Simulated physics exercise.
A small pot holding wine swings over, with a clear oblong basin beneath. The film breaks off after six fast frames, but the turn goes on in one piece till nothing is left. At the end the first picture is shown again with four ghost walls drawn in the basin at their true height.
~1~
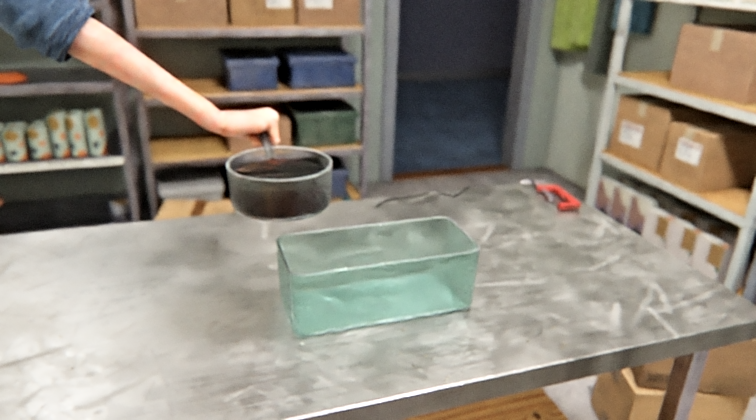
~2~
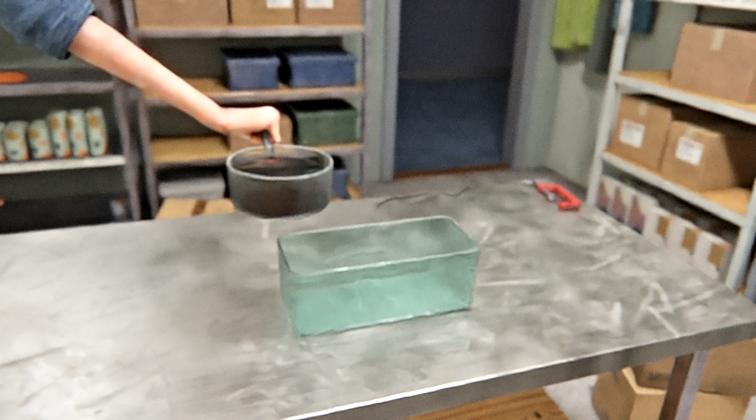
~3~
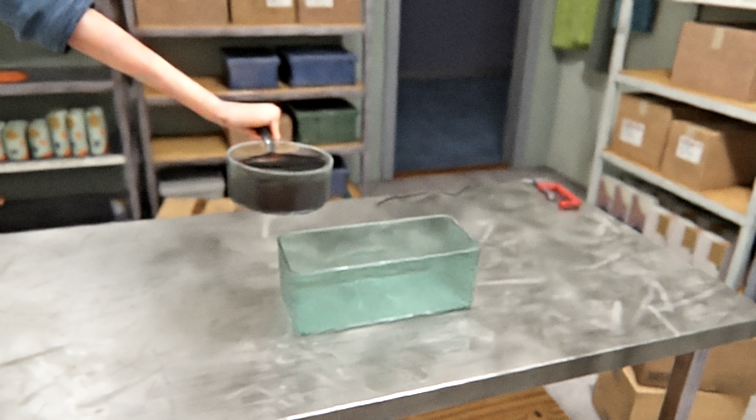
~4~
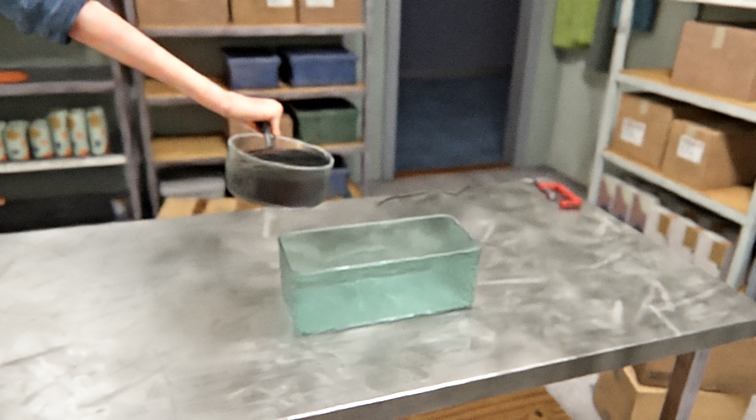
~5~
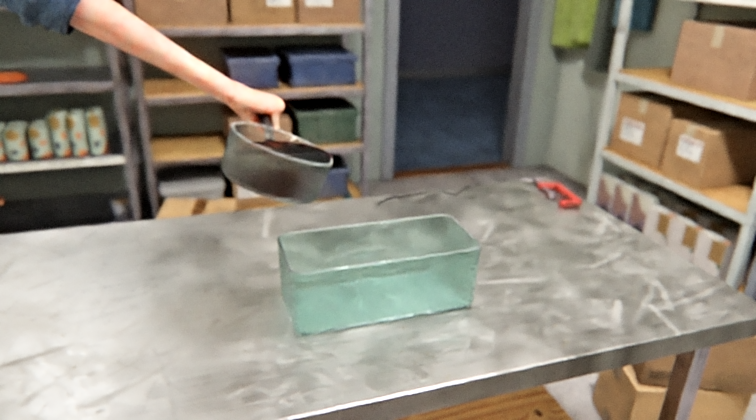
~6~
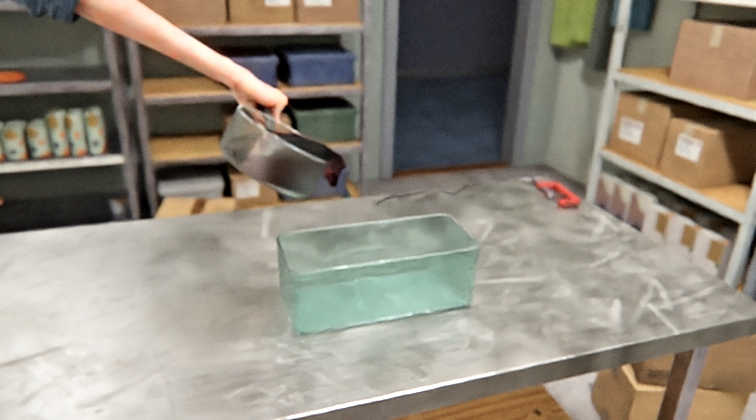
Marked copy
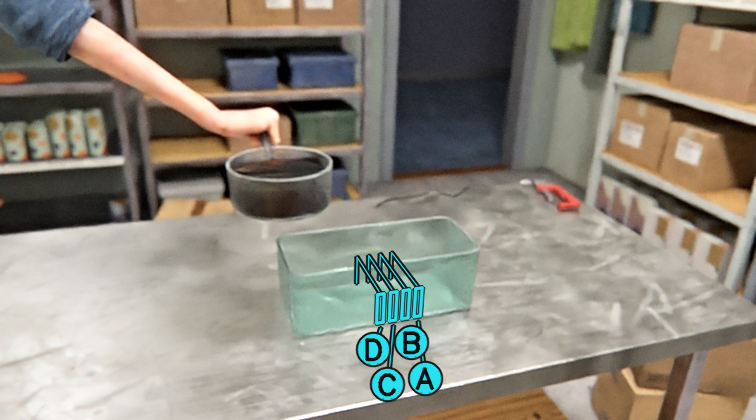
A hand tilting a small pot of dark wine to the right above a clear oblong basin, wine just coming over the lip.
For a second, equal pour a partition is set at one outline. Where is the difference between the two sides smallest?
The answer is position B.
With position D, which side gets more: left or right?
The right side.
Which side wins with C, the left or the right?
The right one.
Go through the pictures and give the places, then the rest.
The first picture shows upright, lip at (328, 158); basin from (292, 335) to (470, 305); nothing has left yet.
The second picture shows upright, lip at (329, 158); nothing has left yet.
The third picture shows tipped about 6°, lip at (329, 157); nothing has left yet.
The fourth picture shows tipped about 12°, lip at (330, 156); nothing has left yet.
The fifth picture shows tipped about 21°, lip at (329, 156); wine is over the lip, down to (329, 156).
The sixth picture shows tipped about 32°, lip at (328, 156); wine is over the lip, down to (331, 182).
In cyan, A at (418, 321); B at (405, 323); C at (393, 325); D at (380, 327).
Choosing A, about 80 % ends left of the wall and 18 % right of it.
Choosing B, about 45 % ends left of the wall and 53 % right of it.
Choosing C, about 17 % ends left of the wall and 82 % right of it.
Choosing D, about 6 % ends left of the wall and 93 % right of it.
